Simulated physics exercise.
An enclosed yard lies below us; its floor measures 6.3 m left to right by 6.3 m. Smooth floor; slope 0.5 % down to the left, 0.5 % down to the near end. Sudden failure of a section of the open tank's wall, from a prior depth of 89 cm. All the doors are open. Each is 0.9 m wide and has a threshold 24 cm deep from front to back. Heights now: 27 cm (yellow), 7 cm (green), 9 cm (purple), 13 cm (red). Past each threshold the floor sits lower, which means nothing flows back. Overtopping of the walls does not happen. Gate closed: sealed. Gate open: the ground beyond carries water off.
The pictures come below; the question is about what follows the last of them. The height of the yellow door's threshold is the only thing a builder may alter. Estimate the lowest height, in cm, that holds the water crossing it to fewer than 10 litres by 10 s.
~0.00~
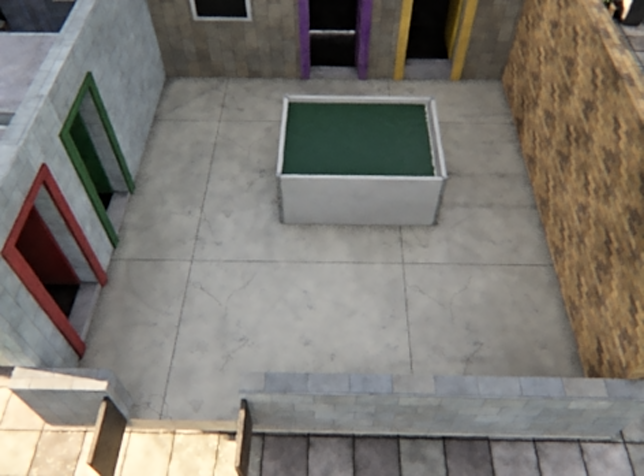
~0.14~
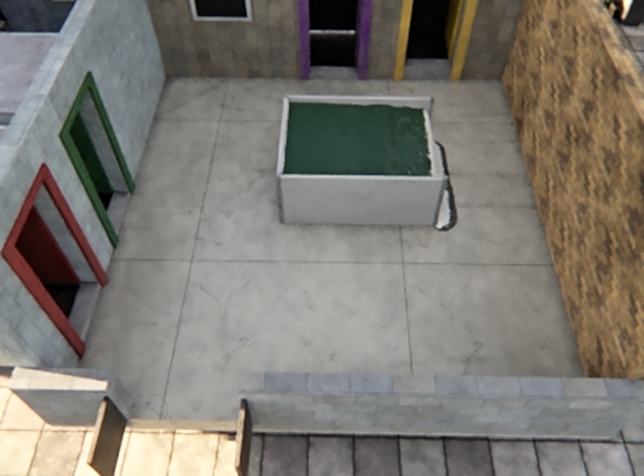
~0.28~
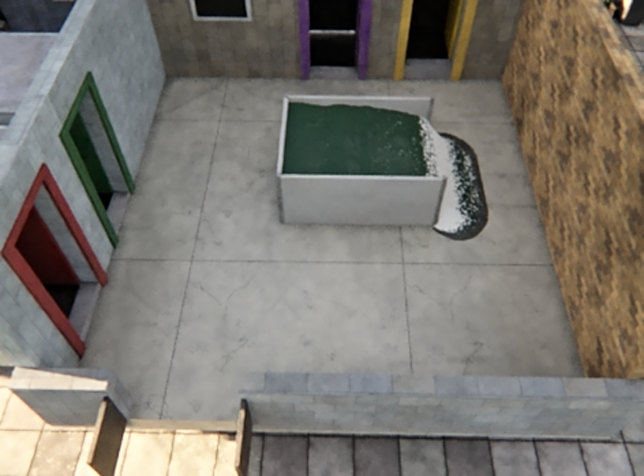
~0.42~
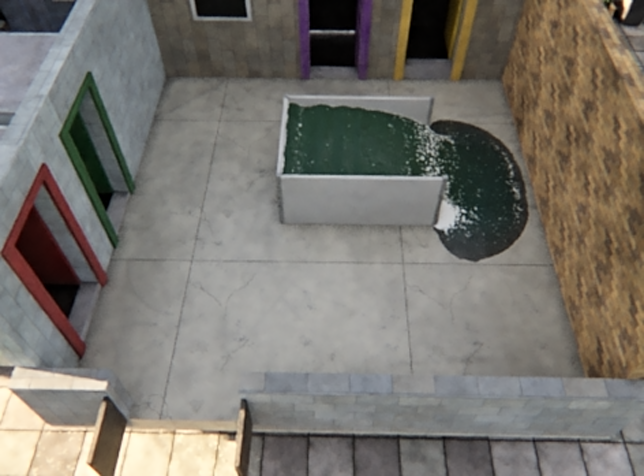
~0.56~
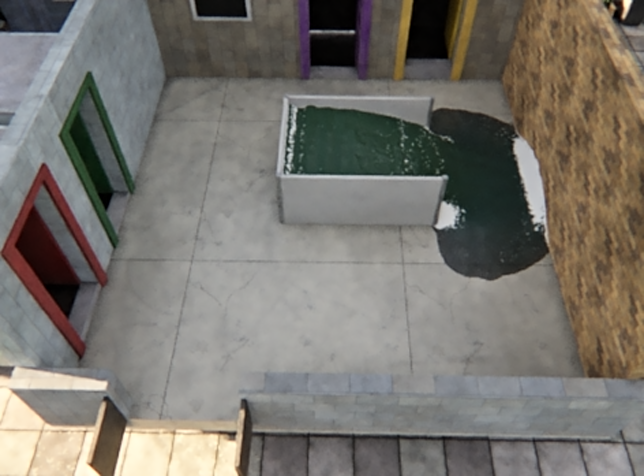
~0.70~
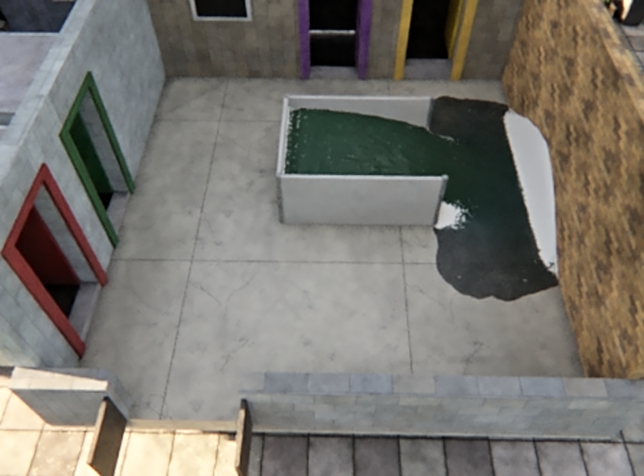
My estimate is 24 cm.
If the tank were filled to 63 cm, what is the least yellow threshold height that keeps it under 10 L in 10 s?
Step height: Approx. 16 cm.
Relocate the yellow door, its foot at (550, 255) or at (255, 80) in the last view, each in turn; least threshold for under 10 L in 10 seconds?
33 and 9.0 cm.
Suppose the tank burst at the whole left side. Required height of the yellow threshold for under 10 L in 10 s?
A height of around 9.0 cm.
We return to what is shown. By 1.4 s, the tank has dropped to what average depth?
The average depth is some 43 cm.
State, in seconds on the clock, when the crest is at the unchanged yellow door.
The level tops out around 2.4 s.
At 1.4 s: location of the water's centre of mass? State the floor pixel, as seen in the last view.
Approximately (424, 185).
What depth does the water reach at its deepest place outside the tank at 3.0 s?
Close to 38 centimetres.
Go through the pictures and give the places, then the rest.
The first picture shows the open tank at (360, 139) is whole and still, 89 cm deep; the yellow door at (435, 30) is dry.
In the second picture, water pours out at (430, 166) and has run 0.3 m, to (451, 222); about 8 cm deep outside, 89 cm at the back.
In the third picture, the front is at (482, 216), 0.8 m from the gap at (429, 169); 1.4 m2 of floor is wet, 89 cm left at the back.
In the fourth picture, water pours out at (429, 171) and has run 1.4 m, to (523, 205); about 12 cm deep outside, 86 cm at the back.
In the fifth picture, the front is at (546, 246), 1.7 m from the gap at (429, 172); 4.8 m2 of floor is wet, 77 cm left at the back.
In the sixth picture, the gap is at (428, 173), the front 1.9 m out at (556, 280); the back of the open tank holds 76 cm; 0.7 m in a straight line remain to the yellow door at (435, 30).
After 1.4 s water covers 20 % of the floor, deepest (58 cm) near (521, 185); 2 cm at the yellow door, 0 litres in over its 27 cm threshold.
After 3.0 s water covers 55 % of the floor, deepest (38 cm) near (565, 407); 26 cm at the yellow door, 3 litres in over its 27 cm threshold.
After 10.0 s water covers 95 % of the floor, deepest (16 cm) near (292, 402); 4 cm at the yellow door, 4 litres in over its 27 cm threshold.
At the yellow door as built, the water arrived by 1.2 s and peaked near 27 cm at 2.4 s.
Run again over the same 10 s with other heights there, 19 litres in over 21 cm, 3 litres over 28 cm. The limit of 10 litres is kept from about 24 cm up.
